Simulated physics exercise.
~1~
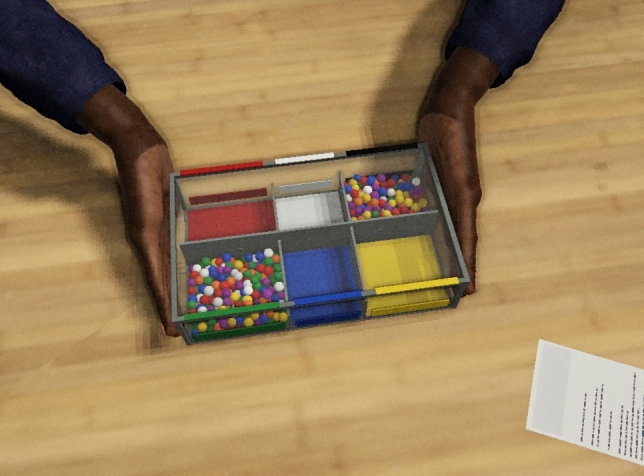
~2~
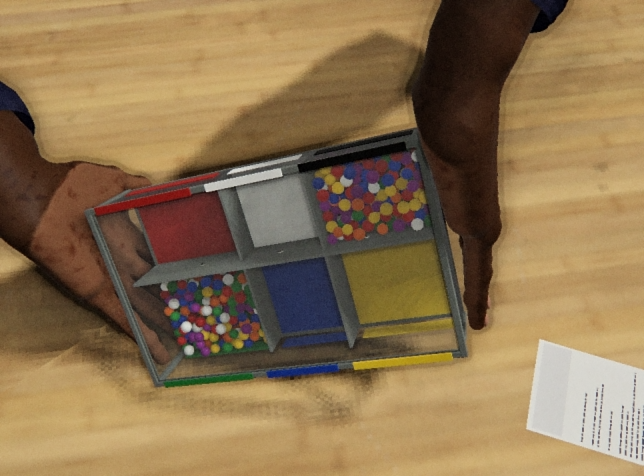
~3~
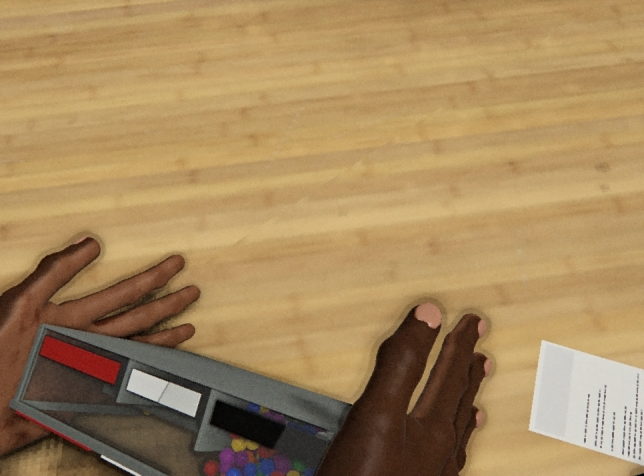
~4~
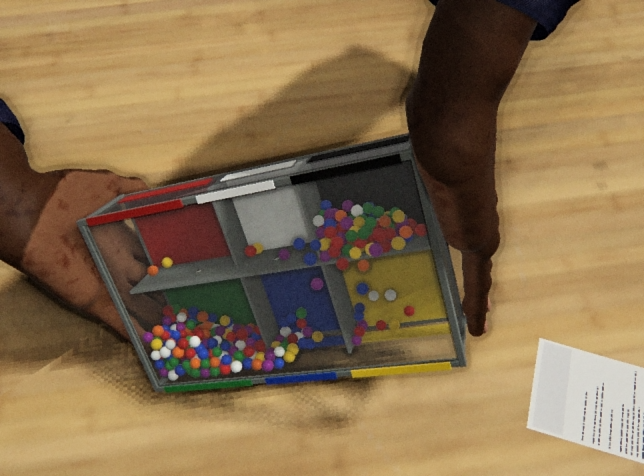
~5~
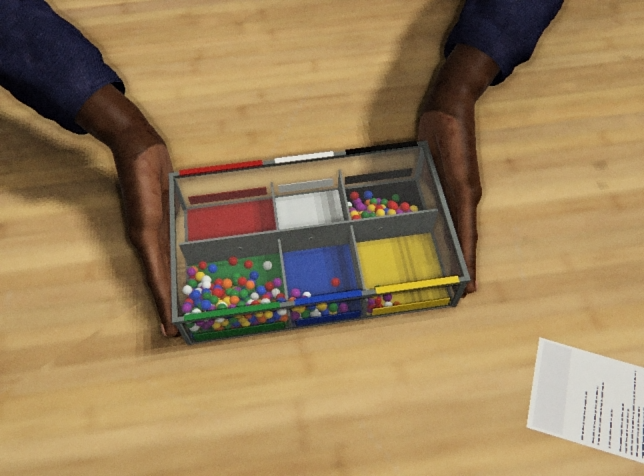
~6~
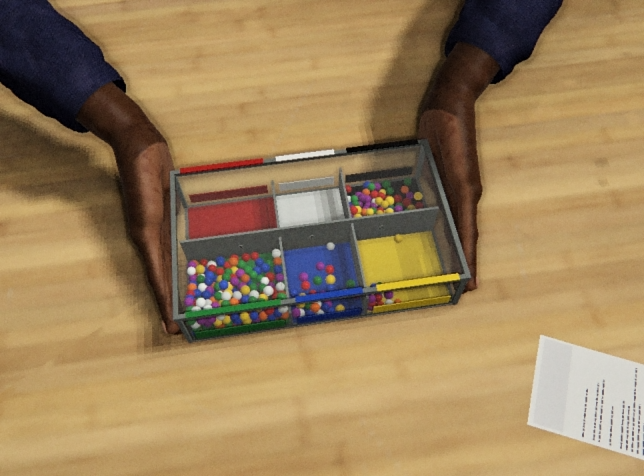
The clip shows two hands tilting a clear-lidded, divided box of colourful beads steeply toward the bottom of the view, then lowering it back onto the wooden table, with most beads in the green and black compartments, some in blue and a few in yellow.
